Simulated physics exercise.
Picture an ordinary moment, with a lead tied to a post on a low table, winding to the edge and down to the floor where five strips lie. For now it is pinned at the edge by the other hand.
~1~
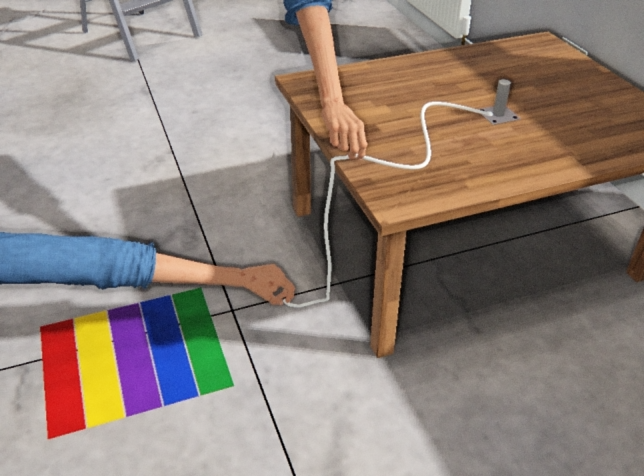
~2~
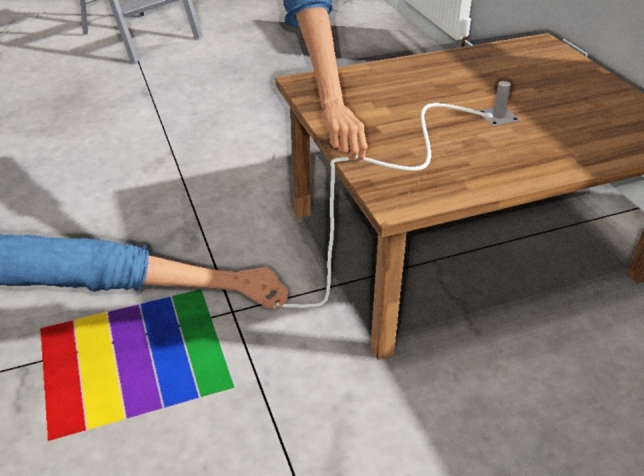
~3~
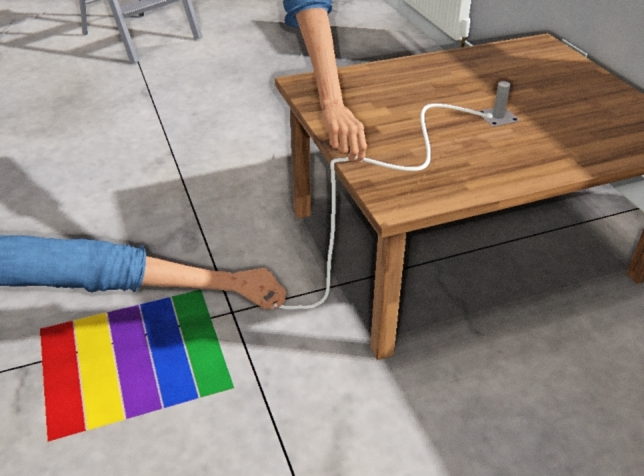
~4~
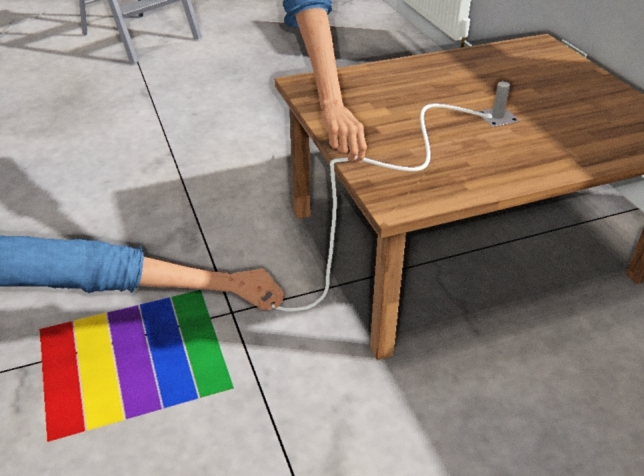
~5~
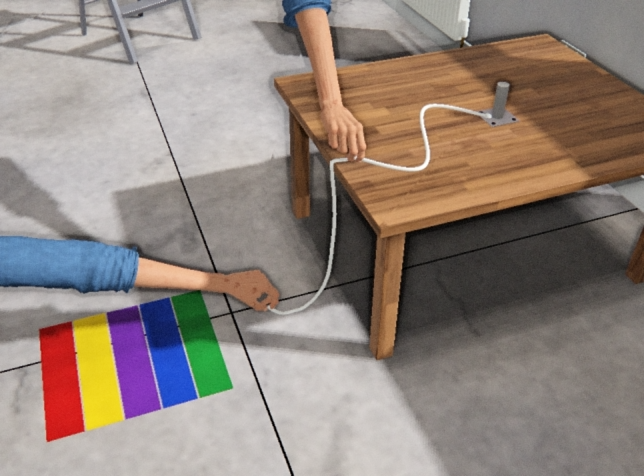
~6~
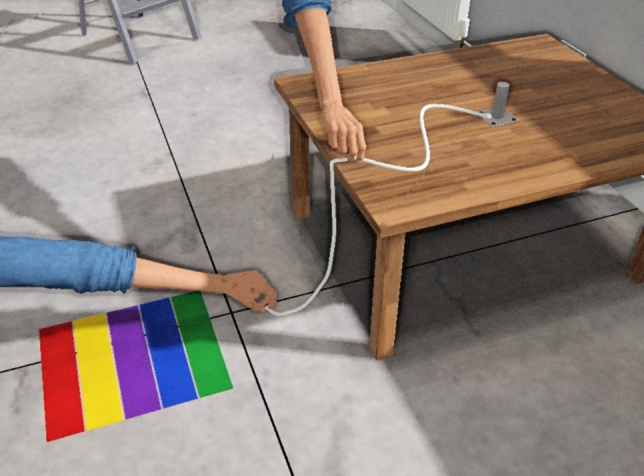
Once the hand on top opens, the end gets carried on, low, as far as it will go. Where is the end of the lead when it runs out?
Above the red strip.
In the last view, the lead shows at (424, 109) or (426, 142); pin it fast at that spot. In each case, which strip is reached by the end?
Try one: Yellow. Try two: Purple.
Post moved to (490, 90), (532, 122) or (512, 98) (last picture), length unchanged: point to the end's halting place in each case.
The places are (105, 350), (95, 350) and (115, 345).
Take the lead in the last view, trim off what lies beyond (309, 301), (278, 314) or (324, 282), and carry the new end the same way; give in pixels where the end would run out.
First (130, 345), then (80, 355), then (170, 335).
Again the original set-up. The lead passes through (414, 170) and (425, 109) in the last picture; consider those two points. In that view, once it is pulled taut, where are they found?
They finish close to (319, 170) and close to (430, 133).
Soon after, end near (128, 343); over purple.
Then, end near (88, 354); over yellow.
At full stretch, end near (62, 360); over red. Over red.
